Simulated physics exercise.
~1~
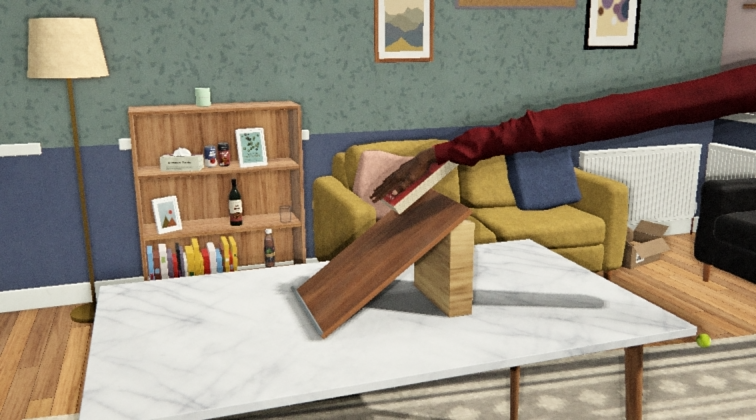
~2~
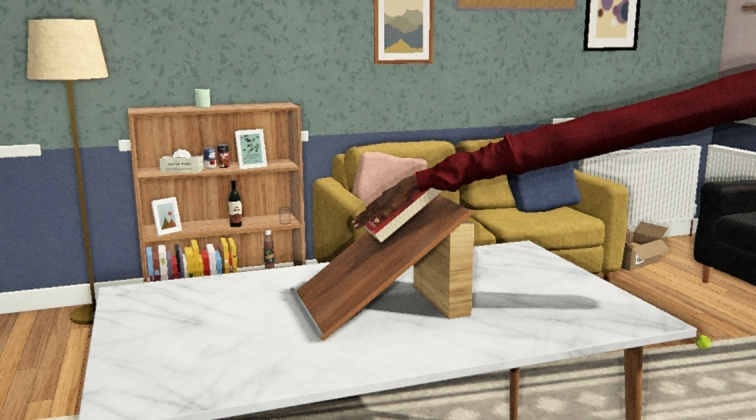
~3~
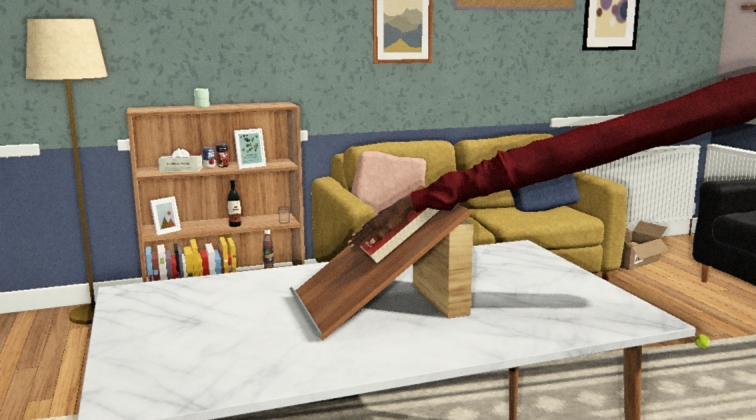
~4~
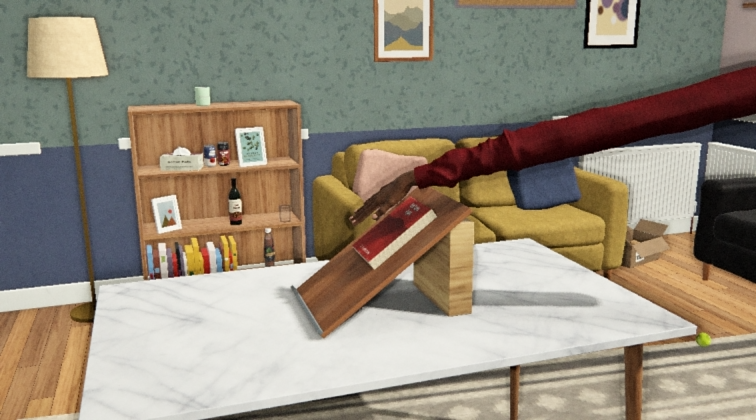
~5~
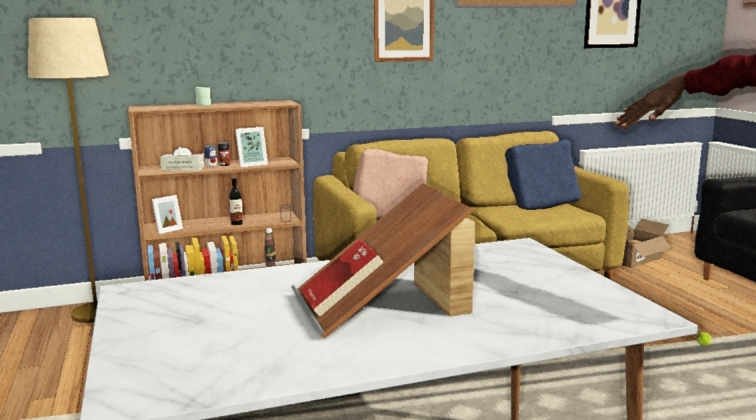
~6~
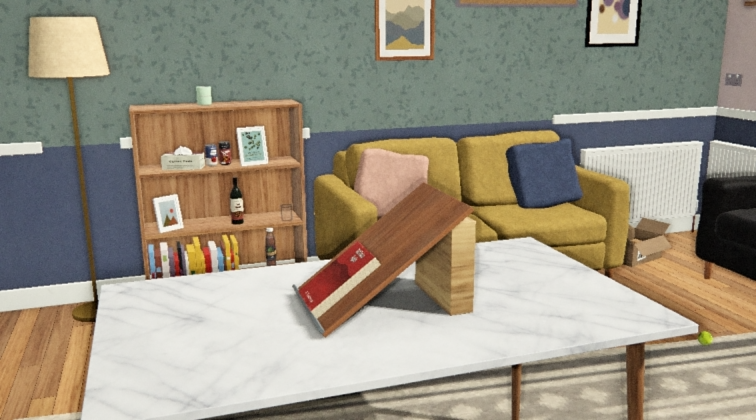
A hand releases a red book on a tilted board, and it slides down and stops near the bottom.
